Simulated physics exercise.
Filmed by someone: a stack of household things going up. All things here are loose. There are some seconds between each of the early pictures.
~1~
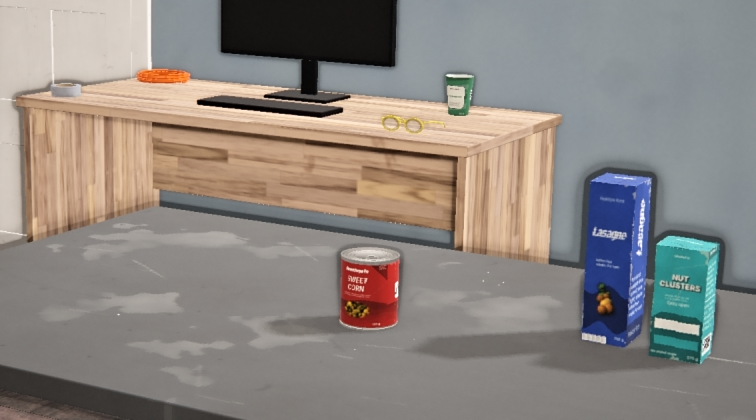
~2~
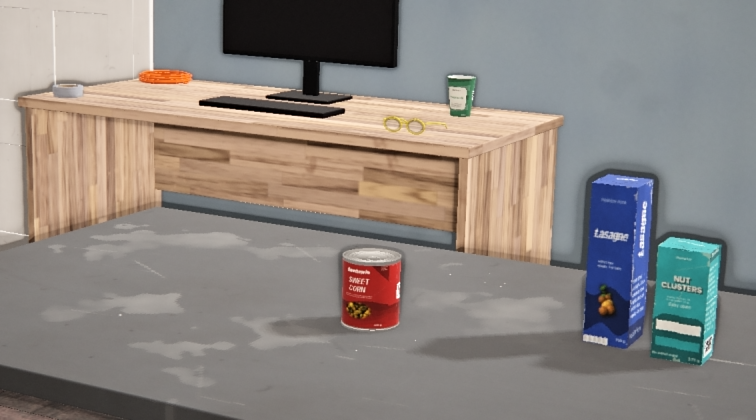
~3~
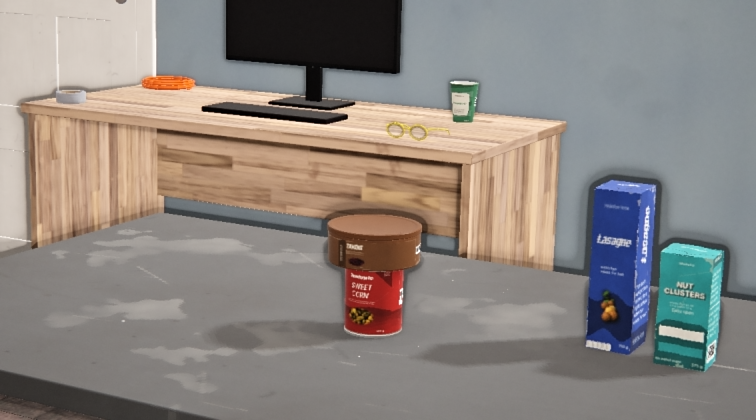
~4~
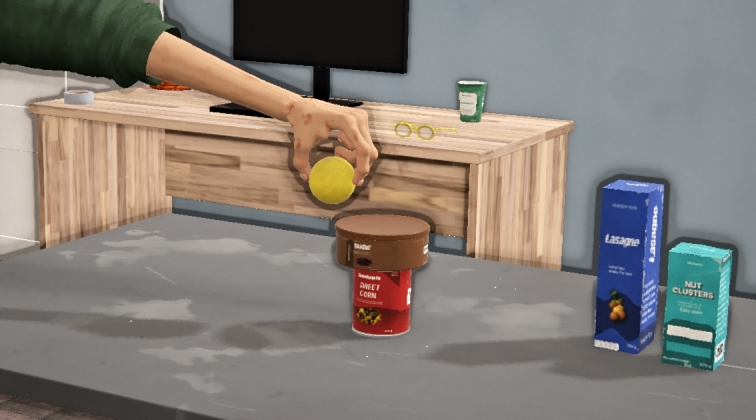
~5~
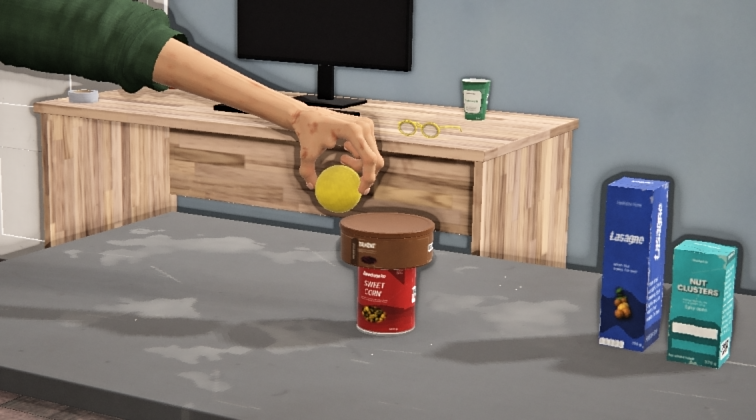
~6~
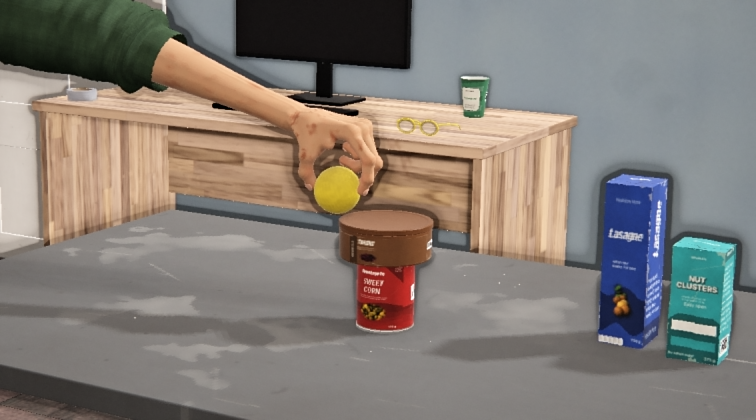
On a gray table in front of a wooden desk, a brown tub appeared on top of a red can, then a hand lowered a yellow lemon slightly onto the tub and kept holding it.
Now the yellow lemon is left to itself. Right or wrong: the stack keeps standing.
Wrong, it comes down.
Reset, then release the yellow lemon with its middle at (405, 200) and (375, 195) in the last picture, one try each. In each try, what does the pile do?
In the first case the pile remains standing, while in the second it remains standing.
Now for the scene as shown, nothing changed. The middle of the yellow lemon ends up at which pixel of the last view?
I'd say around (297, 288) in the last view.
Then, 0.30 s past the last view, yellow lemon now fallen.
Then, 0.40 s past the last view, things are still on the move.
Then, 1.60 s past the last view, nothing new.
Finally, fallen, yellow lemon; the other 4 still in place. Final places as the last picture's camera would see them, yellow lemon near (297, 288). The pile gives way.
